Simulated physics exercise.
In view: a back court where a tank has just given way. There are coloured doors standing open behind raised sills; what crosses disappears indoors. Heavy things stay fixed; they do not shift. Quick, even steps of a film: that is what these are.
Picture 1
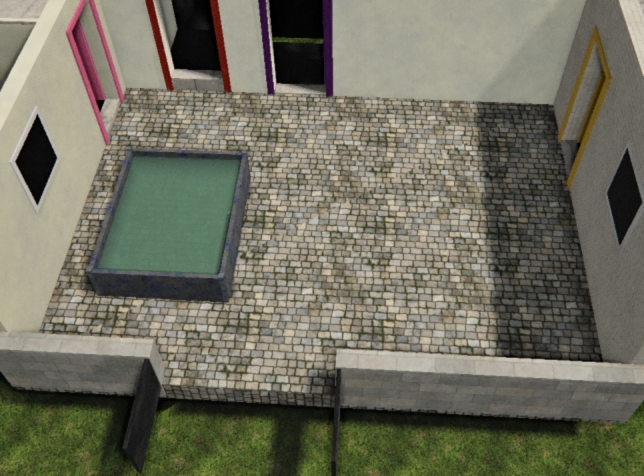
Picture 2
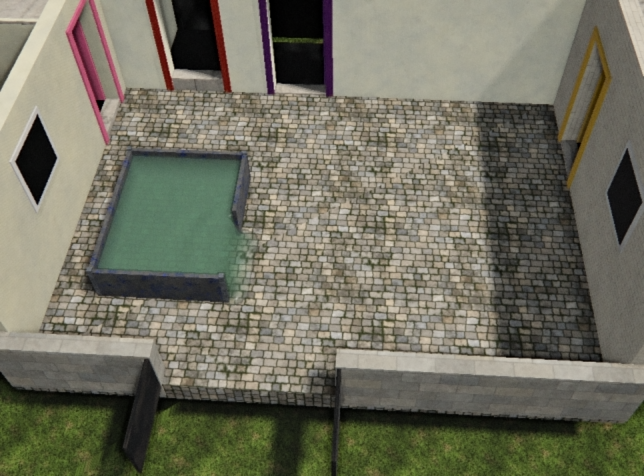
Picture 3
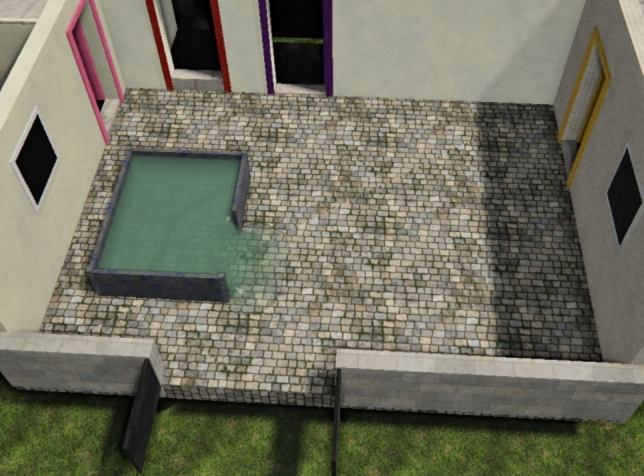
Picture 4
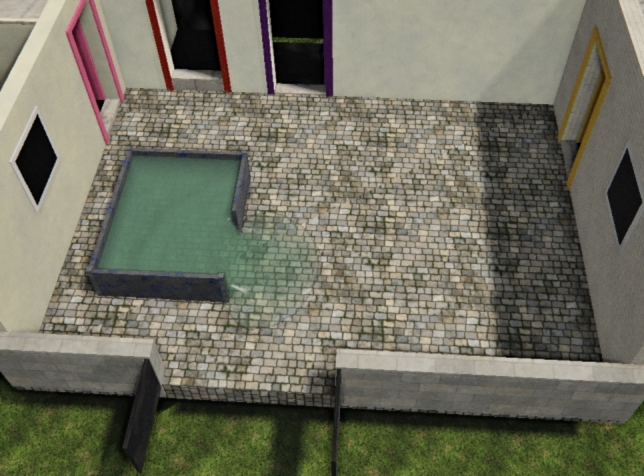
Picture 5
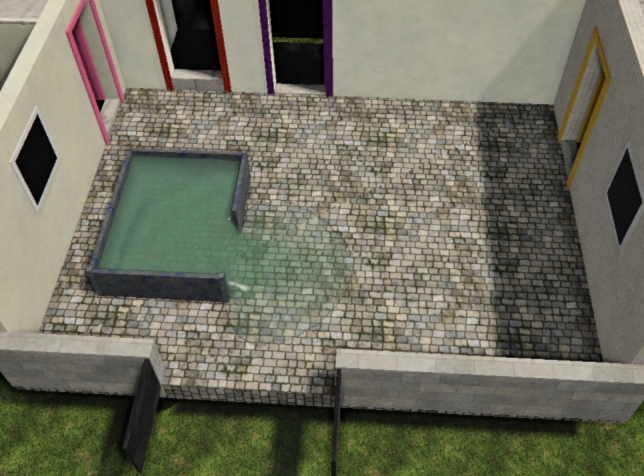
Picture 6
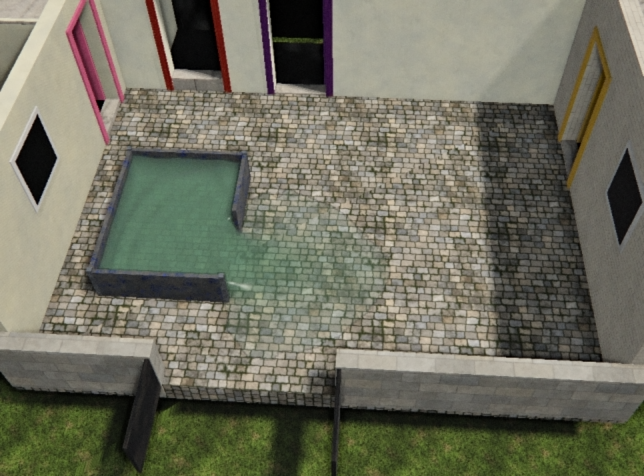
Green water pours through a gap in the tank's right side and spreads rightward across the paving.
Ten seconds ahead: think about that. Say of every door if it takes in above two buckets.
Red door: Two buckets at most. Pink door: Two buckets at most. Yellow door: Above two buckets. Purple door: Two buckets at most.
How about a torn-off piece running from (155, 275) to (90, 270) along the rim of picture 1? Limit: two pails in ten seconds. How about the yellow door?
Yellow: Below the limit.
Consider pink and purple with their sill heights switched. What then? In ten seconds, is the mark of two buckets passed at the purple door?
Well, the purple door remains within the limit here.
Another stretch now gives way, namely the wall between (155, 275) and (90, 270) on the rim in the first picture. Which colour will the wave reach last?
Answer: The door marked yellow.
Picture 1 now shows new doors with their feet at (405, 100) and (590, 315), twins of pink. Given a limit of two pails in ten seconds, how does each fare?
So the first doesn't reach it, and then the second tops it.
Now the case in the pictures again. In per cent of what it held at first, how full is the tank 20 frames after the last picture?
It works out to roughly 40 %.
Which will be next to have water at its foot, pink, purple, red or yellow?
Go with the door marked yellow.
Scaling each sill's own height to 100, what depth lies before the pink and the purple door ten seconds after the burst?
Roughly 0 and 110 %.
A moment on, water covers 25 % of the floor; the red door not reached, the pink door not reached, the yellow door not reached, the purple door not reached.
Next, water covers 40 % of the floor; the red door not reached, the pink door not reached, the yellow door not reached, the purple door not reached.
Then, water covers 50 % of the floor; the red door not reached, the pink door not reached, the yellow door wet at the sill, nothing in, the purple door not reached.
Later, water covers 50 % of the floor; the red door not reached, the pink door not reached, the yellow door under two buckets in, the purple door not reached.
In the end, water covers 70 % of the floor; the red door wet at the sill, nothing in, the pink door not reached, the yellow door over two buckets in, the purple door wet at the sill, nothing in.
